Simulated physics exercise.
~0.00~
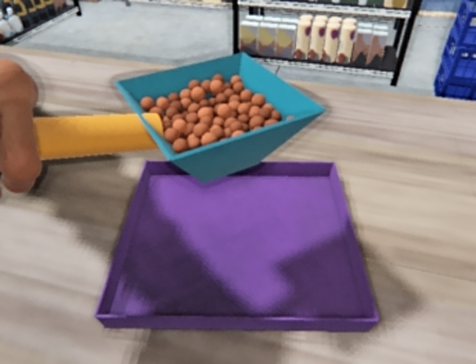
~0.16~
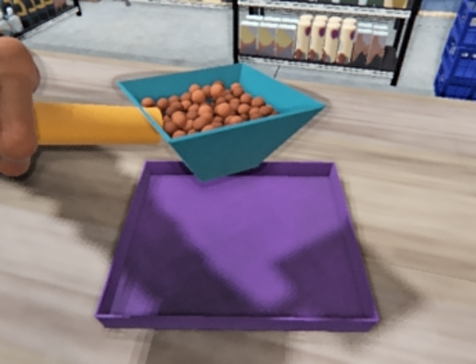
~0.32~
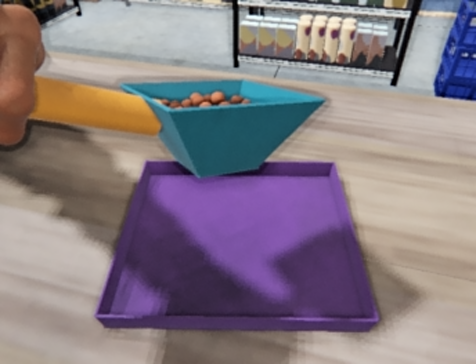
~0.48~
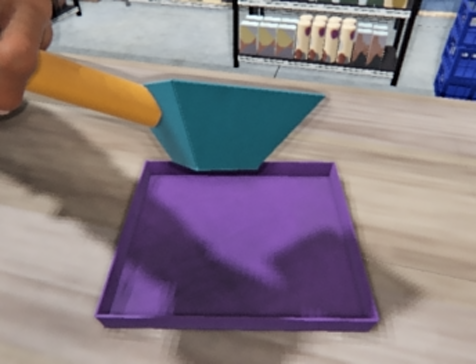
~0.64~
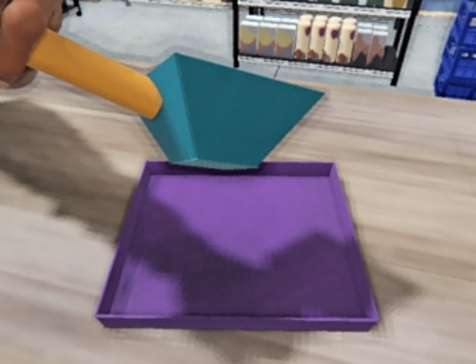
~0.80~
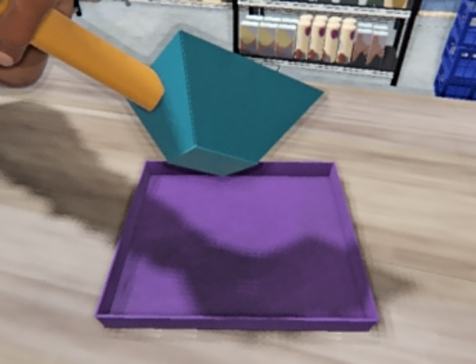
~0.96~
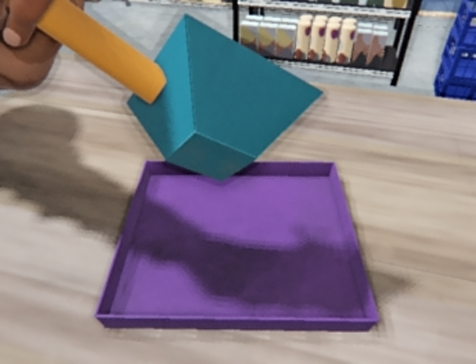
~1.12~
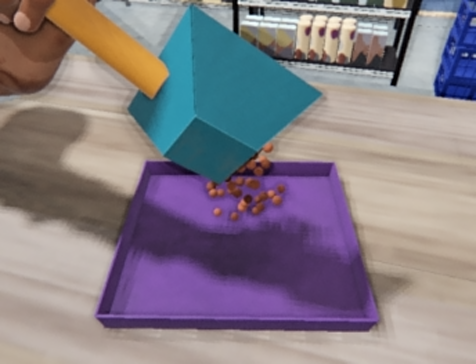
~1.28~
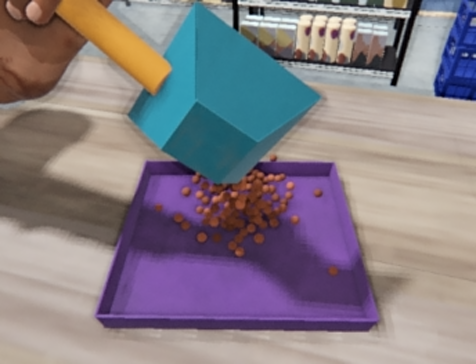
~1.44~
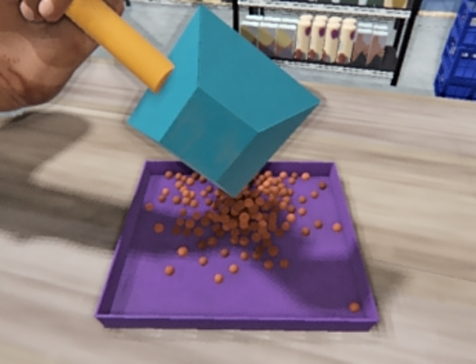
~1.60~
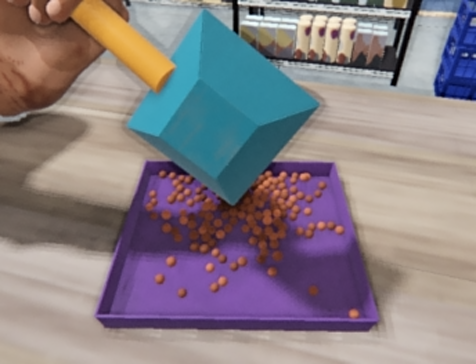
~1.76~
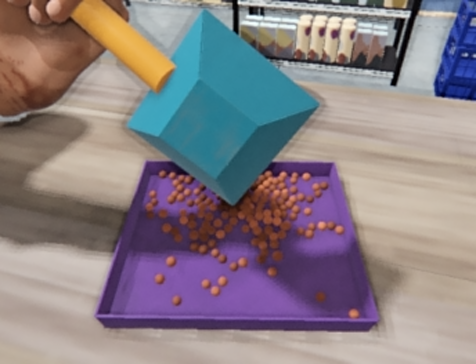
A hand at the upper left grips the orange handle of a teal, flaring scoop filled with reddish-brown clay pellets, held over the back of a shallow purple tray. The tray rests on a pale wooden table, seen from slightly above, with store shelves behind. The scoop tips steadily to the right, hiding the pellets behind its side. As it tilts further, pellets spill from beneath it, then pour down in a cluster and scatter forward. Finally the scoop is held still, steeply overturned, with the pellets heaped near the tray's back and a few strays toward the front.
